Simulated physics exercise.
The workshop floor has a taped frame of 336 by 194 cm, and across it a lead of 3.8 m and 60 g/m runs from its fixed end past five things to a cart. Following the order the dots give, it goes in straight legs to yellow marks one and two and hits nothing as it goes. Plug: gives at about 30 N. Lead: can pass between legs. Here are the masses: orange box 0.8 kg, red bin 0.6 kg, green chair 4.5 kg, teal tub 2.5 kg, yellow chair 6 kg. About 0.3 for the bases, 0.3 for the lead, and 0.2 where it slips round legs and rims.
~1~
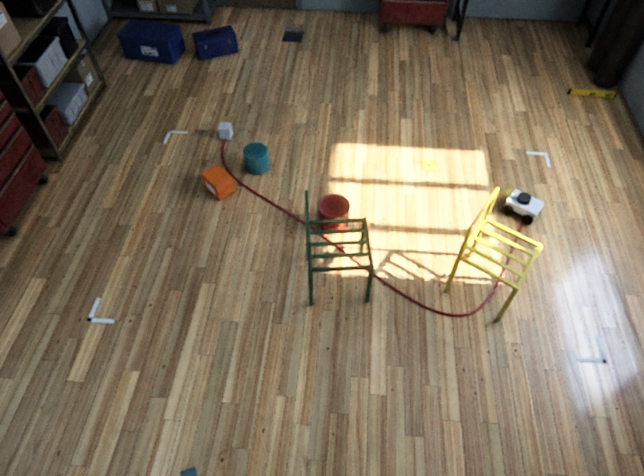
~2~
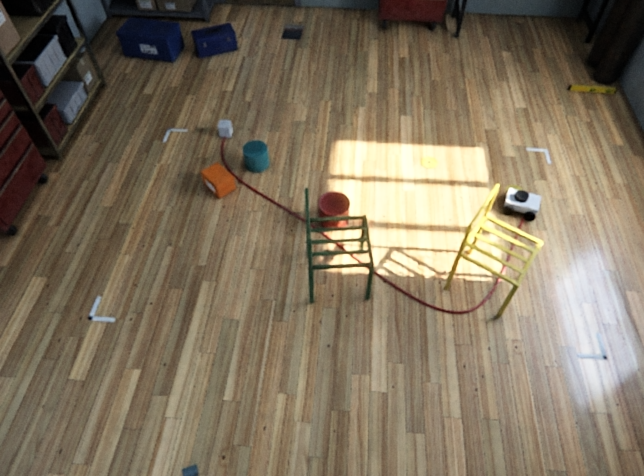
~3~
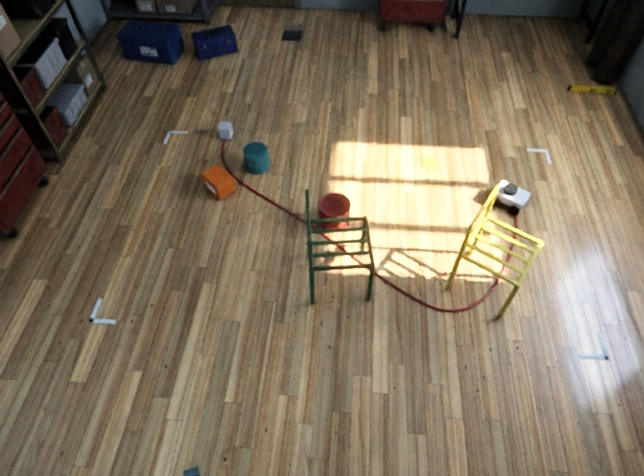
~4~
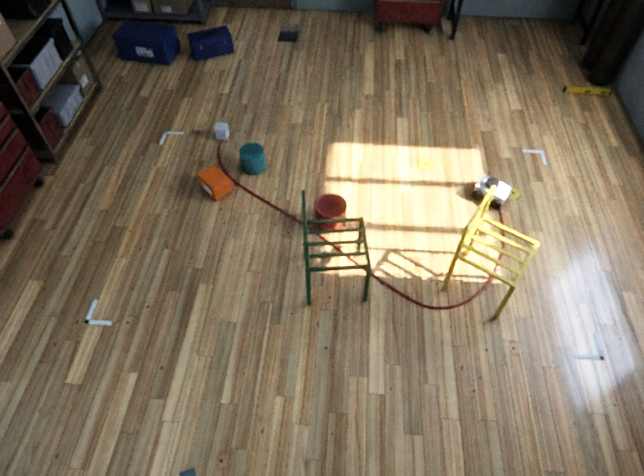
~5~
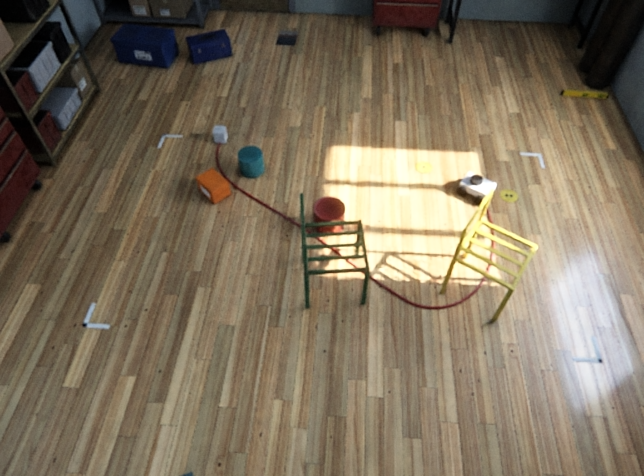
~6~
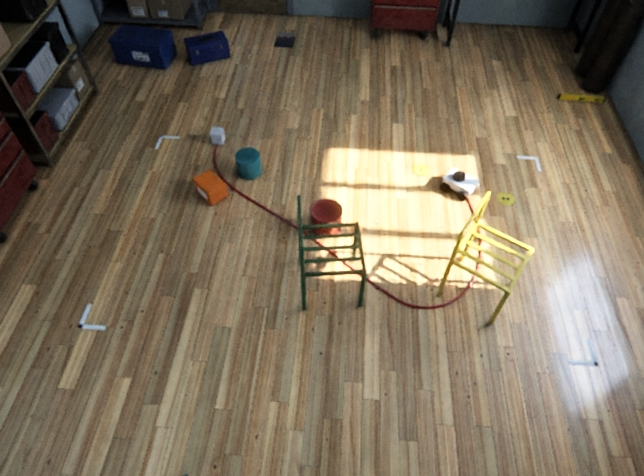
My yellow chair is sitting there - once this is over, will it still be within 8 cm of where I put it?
Yes, it stays there.
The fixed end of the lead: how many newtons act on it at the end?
About 0 N.
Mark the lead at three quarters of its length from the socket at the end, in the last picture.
Pixel estimate: Near (466, 258).
Next, cart at (432, 174), lead slack at the fixed end; nothing else has moved.
Then, cart at (444, 176), lead slack at the fixed end; nothing else has moved.
After that, cart at (480, 189), lead slack at the fixed end; nothing else has moved.
Later, cart at (506, 198), lead slack at the fixed end; nothing else has moved.
At the end, cart at (506, 198), lead slack at the fixed end; yellow chair 0 cm off its start at (492, 254).
